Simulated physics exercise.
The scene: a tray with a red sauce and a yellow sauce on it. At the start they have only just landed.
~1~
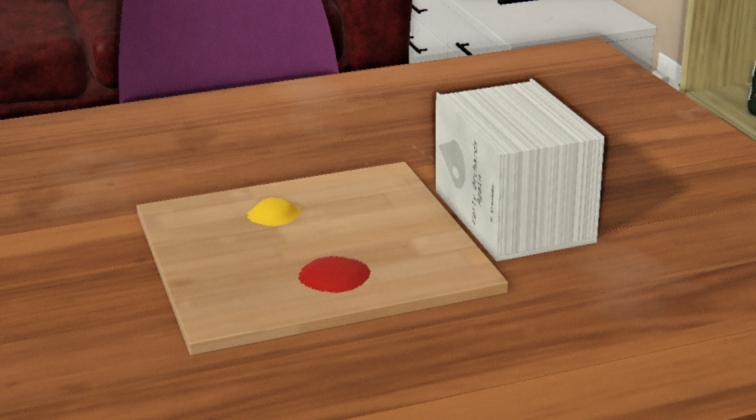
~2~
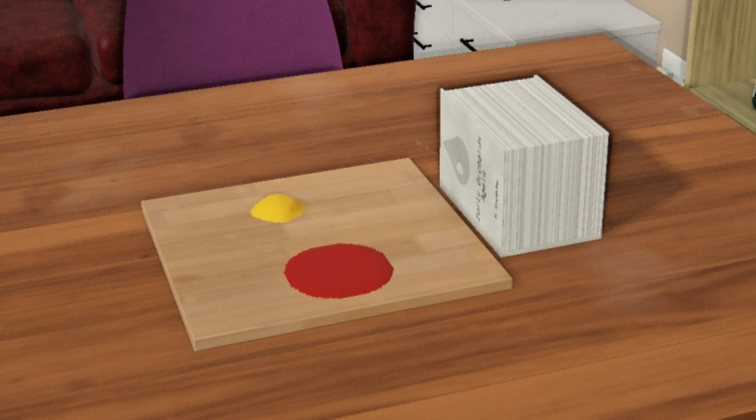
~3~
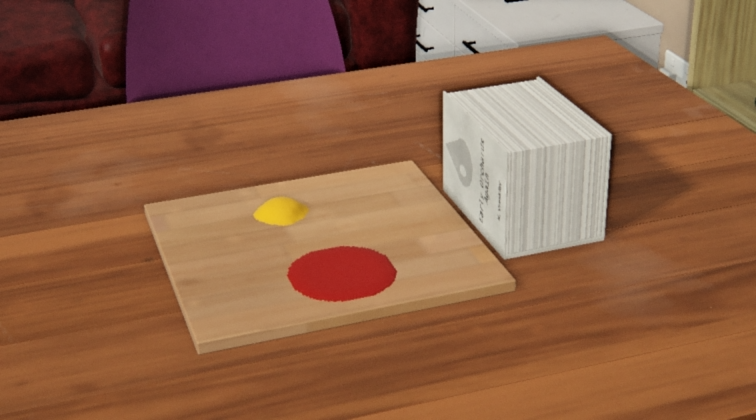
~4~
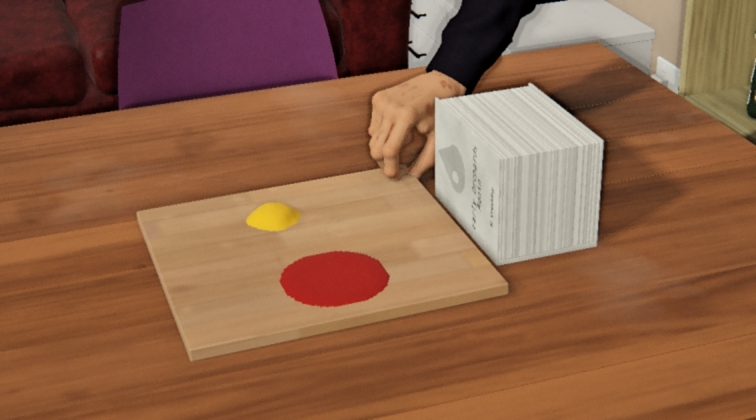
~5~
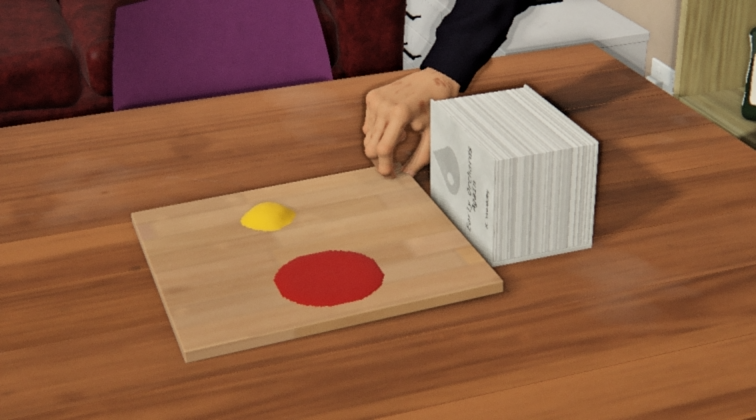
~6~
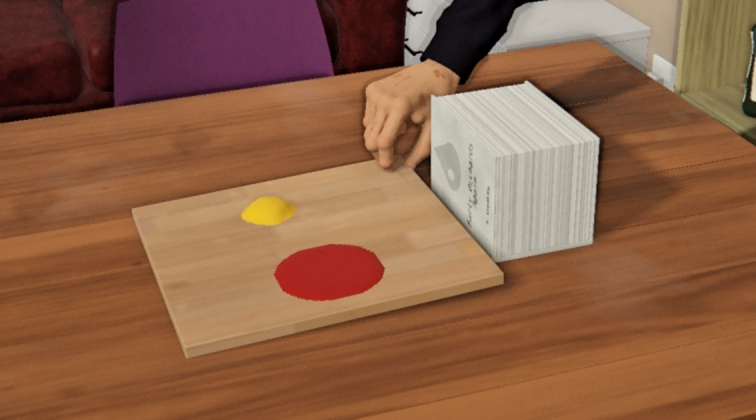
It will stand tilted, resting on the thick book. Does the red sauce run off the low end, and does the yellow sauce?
As for the red sauce, it drips off the end; the yellow sauce keeps clear of the edge.
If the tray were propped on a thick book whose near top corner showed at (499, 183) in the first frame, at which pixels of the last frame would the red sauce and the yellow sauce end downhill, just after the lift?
In turn (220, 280) and (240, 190).
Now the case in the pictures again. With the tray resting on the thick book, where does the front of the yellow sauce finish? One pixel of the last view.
Roughly at (228, 182).
Soon after, slope about 25°; the red sauce has crept down a long way; the yellow sauce has not moved.
Later, the red sauce is dripping off the low end; the yellow sauce has not moved.
In the end, slope about 25°; the red sauce is dripping off the low end; the yellow sauce has not moved.
